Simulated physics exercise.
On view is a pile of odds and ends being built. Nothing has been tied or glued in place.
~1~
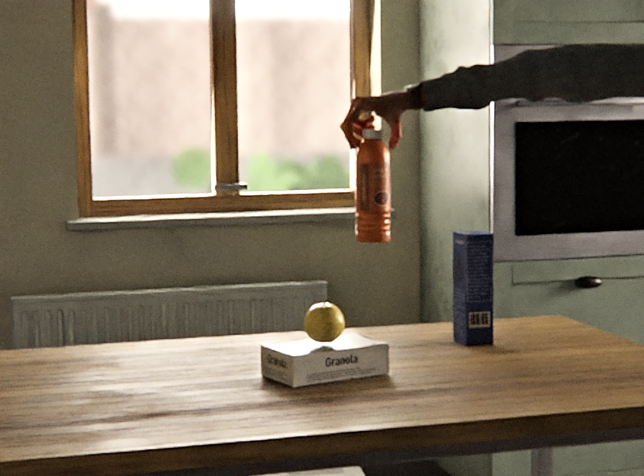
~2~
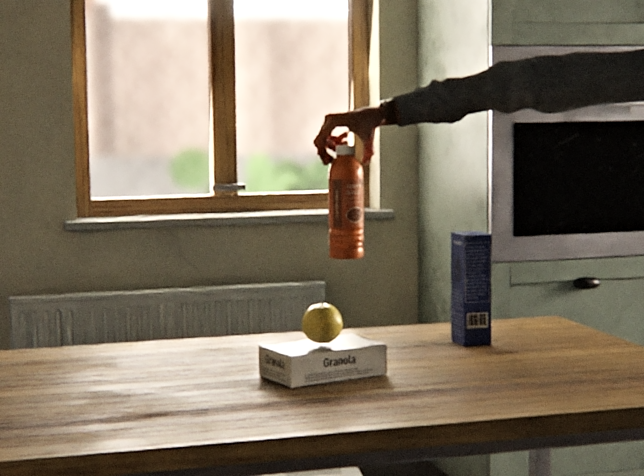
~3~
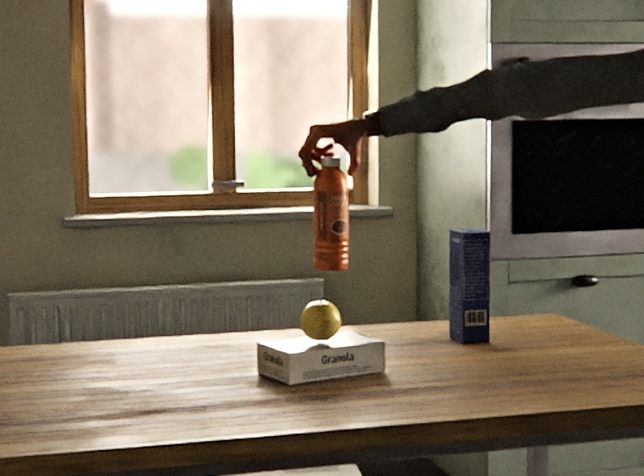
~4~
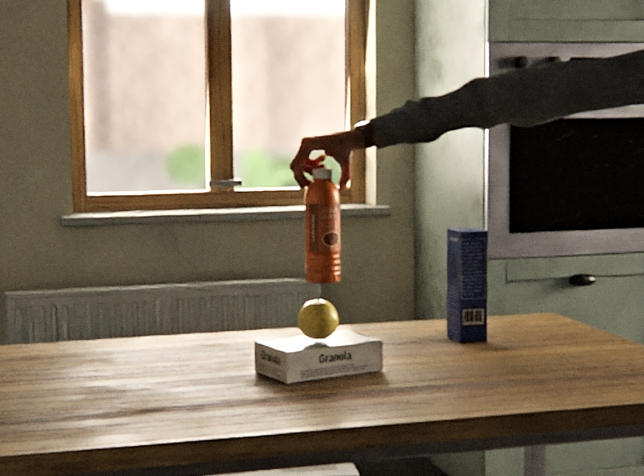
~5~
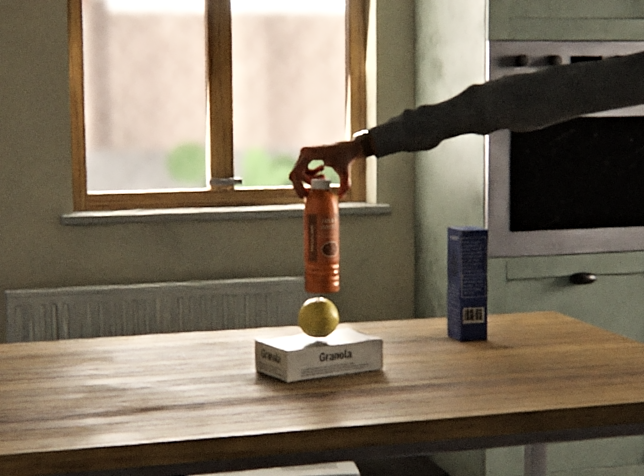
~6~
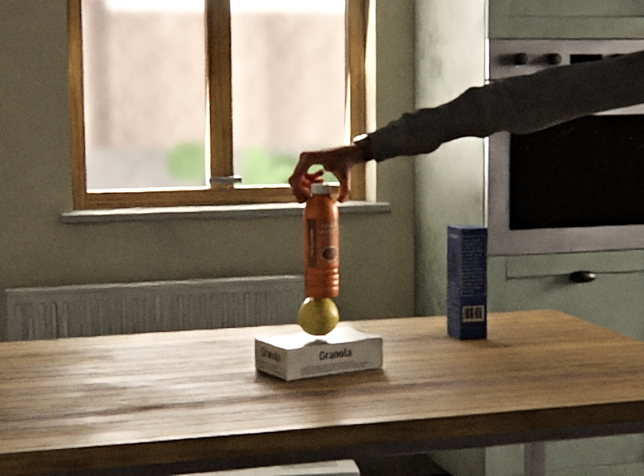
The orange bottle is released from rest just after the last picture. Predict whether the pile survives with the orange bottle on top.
Unstable.
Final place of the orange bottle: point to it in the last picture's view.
End position in the final view: Approximately (389, 322).
Then, 0.60 s past the last view, orange bottle now fallen.
Then, 1.30 s past the last view, things are still on the move.
Finally, fallen, orange bottle; the other 3 still in place. Final places as the last picture's camera would see them, orange bottle near (389, 322). The pile comes apart.
